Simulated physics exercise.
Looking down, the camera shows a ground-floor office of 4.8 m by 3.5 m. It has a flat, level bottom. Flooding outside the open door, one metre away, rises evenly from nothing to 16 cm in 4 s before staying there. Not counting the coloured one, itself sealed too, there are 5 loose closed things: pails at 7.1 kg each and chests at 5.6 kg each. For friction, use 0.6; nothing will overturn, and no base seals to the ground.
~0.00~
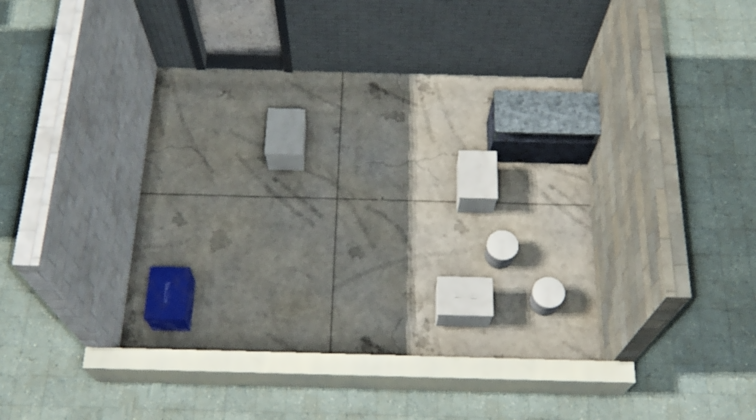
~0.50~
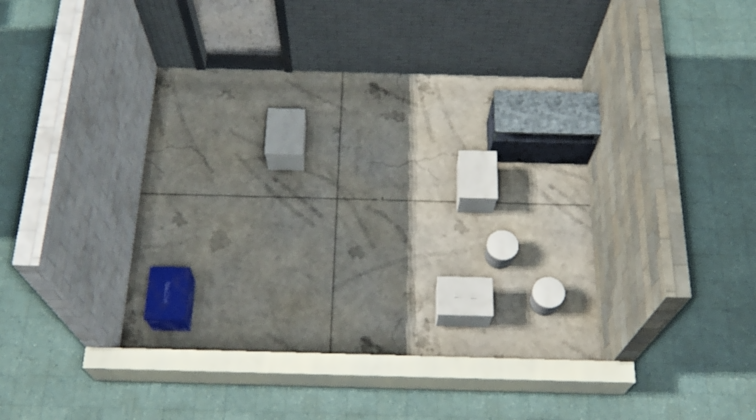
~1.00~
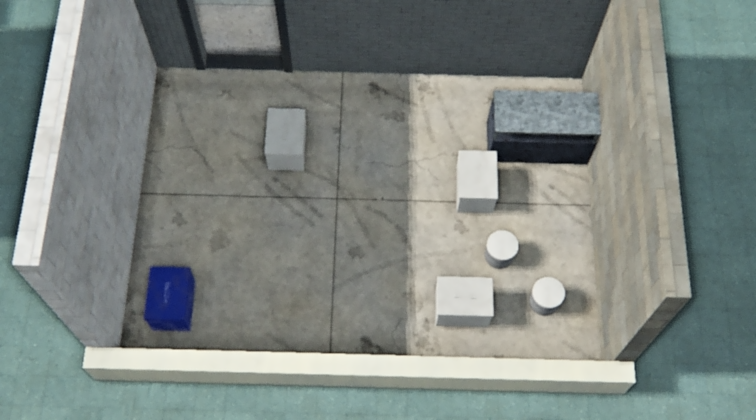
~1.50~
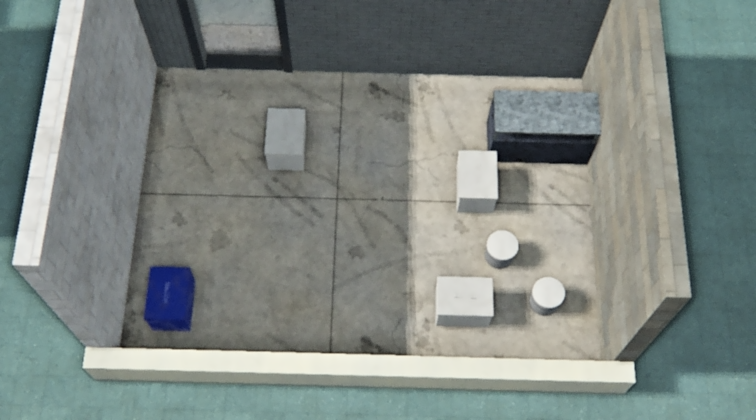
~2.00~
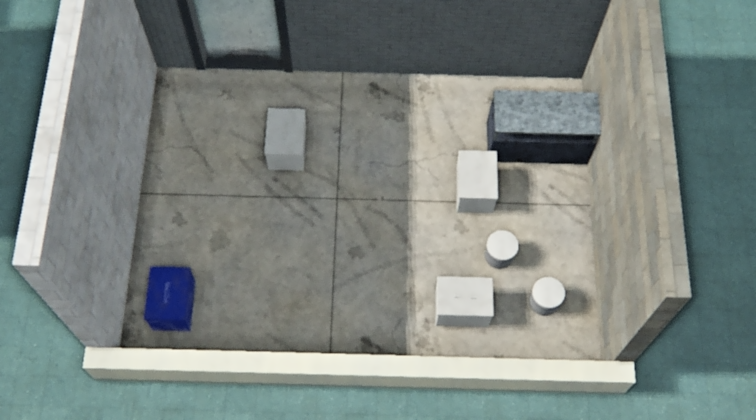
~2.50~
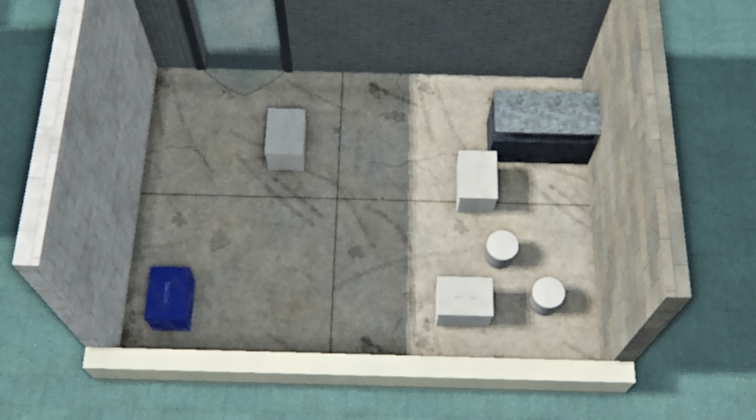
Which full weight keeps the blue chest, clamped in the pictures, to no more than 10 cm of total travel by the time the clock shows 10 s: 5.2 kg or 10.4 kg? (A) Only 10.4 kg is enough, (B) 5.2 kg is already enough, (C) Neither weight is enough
Option C: Neither weight is enough.
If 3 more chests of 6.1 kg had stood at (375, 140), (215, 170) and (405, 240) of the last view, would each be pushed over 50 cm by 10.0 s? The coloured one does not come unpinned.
Order as asked: Stays within / goes beyond / stays within.
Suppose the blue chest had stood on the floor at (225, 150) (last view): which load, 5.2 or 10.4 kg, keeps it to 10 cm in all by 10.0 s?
It turns out that no load succeeds.
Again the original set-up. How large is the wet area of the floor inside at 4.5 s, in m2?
I'd estimate close to 4.5 m2.
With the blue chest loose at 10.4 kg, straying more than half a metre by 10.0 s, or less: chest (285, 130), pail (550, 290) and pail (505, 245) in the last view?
First above the mark, second below the mark, third below the mark.
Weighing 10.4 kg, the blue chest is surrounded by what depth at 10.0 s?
Close to 8 cm deep.
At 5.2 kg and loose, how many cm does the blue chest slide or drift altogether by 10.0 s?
Adding it all up, something like 150 cm.
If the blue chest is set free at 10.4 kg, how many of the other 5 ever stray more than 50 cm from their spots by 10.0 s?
Count: 1.
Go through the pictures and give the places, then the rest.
In the first frame, the blue chest at (167, 293), on the bottom; 0.0 m2 under water; 0 of 6 have shifted.
In the second frame, the blue chest at (167, 293) rests on the ground; 0.0 m2 under water; 0 of 6 have shifted.
In the third frame, the blue chest at (167, 293) rests on the ground; water covers 0.0 m2; 0 of 6 have shifted.
In the fourth frame, the blue chest at (167, 293) rests on the ground; 0.0 m2 under water; 0 of 6 have shifted.
In the fifth frame, the blue chest at (167, 293) rests on the ground; water covers 0.0 m2; 0 of 6 have shifted.
In the sixth frame, the blue chest at (167, 293), on the bottom; 0.2 m2 under water; 0 of 6 have shifted.
After 3.5 s the blue chest would be 0 cm from its start with 5.2 kg and 0 cm from its start with 10.4 kg; 0 cm of water round it then.
After 4.5 s the blue chest would be 0 cm from its start with 5.2 kg and 0 cm from its start with 10.4 kg; 0 cm of water round it then.
After 7.0 s the blue chest would be 31 cm from its start with 5.2 kg and 22 cm from its start with 10.4 kg; 7 cm of water round it then.
After 10.0 s the blue chest would be 136 cm from its start with 5.2 kg and 102 cm from its start with 10.4 kg; 8 cm of water round it then.
